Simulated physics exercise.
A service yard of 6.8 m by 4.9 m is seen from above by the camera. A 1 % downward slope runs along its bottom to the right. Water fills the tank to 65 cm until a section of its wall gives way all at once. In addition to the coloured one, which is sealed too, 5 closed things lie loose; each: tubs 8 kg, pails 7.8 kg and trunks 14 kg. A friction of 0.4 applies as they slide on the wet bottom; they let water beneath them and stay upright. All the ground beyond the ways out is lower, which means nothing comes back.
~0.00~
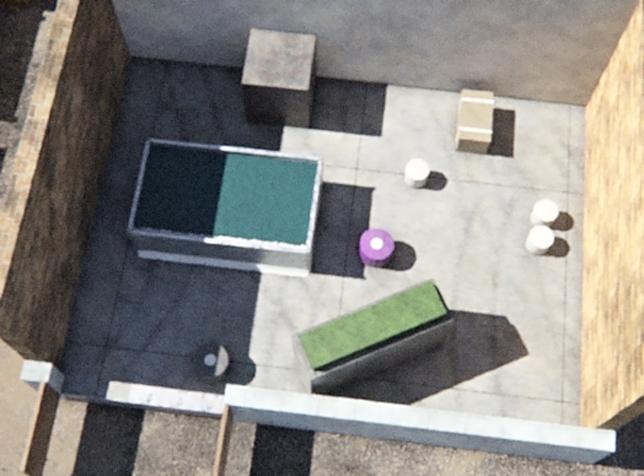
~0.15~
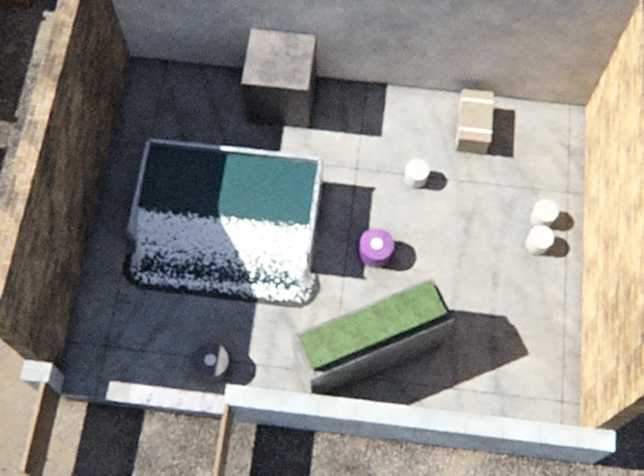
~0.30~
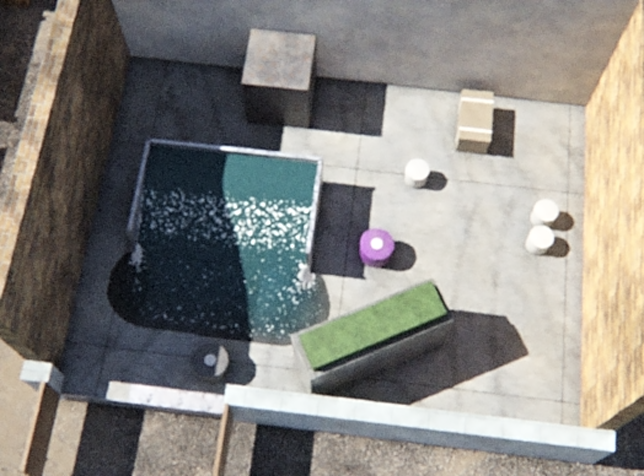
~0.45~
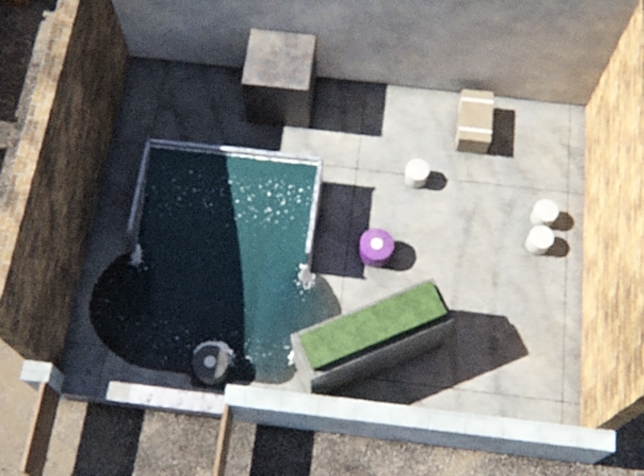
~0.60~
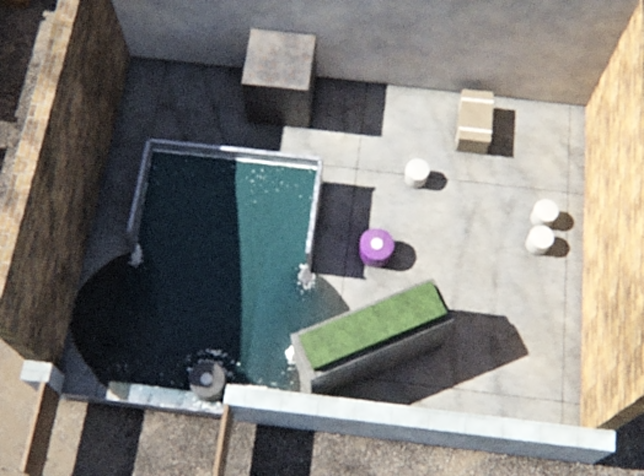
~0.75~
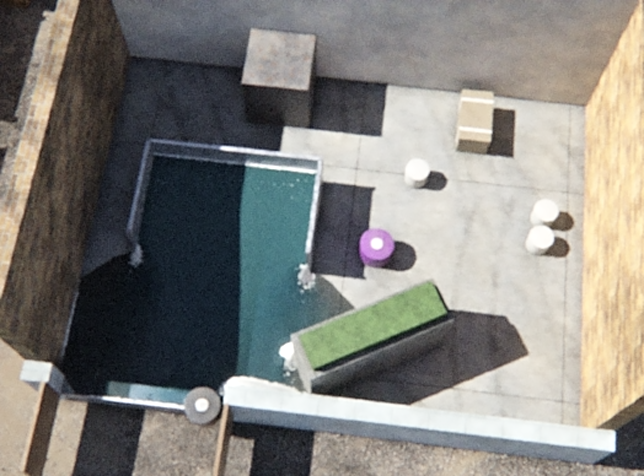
Water bursting from the near side of an open tank, spreading across a walled yard and carrying a grey pail into a gap.
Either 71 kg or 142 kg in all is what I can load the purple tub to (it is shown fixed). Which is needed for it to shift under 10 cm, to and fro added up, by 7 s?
Result: Low ballast.
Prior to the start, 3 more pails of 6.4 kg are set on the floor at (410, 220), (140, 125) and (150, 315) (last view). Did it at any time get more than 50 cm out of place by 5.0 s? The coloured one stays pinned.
In the given order, I'd say smaller, smaller, greater.
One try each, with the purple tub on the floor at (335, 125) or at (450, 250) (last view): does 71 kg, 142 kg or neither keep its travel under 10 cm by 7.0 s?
First spot: Light mass works; second spot: Light mass works.
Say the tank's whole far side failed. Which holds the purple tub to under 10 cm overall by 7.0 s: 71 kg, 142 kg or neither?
Answer: The small one.
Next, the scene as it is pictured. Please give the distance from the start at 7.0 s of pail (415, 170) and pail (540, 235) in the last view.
Net shift, one by one: 0 cm / 0 cm.
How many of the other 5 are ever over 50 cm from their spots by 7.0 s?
The total is 1.
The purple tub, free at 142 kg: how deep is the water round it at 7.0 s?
2 cm, roughly.
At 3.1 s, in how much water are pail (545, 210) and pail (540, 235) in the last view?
Depth approx. 2 cm / 2 cm.
After 1.4 s the purple tub would be 0 cm from its start with 71 kg and 0 cm from its start with 142 kg; 0 cm of water round it then.
After 3.1 s the purple tub would be 0 cm from its start with 71 kg and 0 cm from its start with 142 kg; 5 cm of water round it then.
After 4.9 s the purple tub would be 0 cm from its start with 71 kg and 0 cm from its start with 142 kg; 3 cm of water round it then.
After 7.0 s the purple tub would be 0 cm from its start with 71 kg and 0 cm from its start with 142 kg; 2 cm of water round it then.
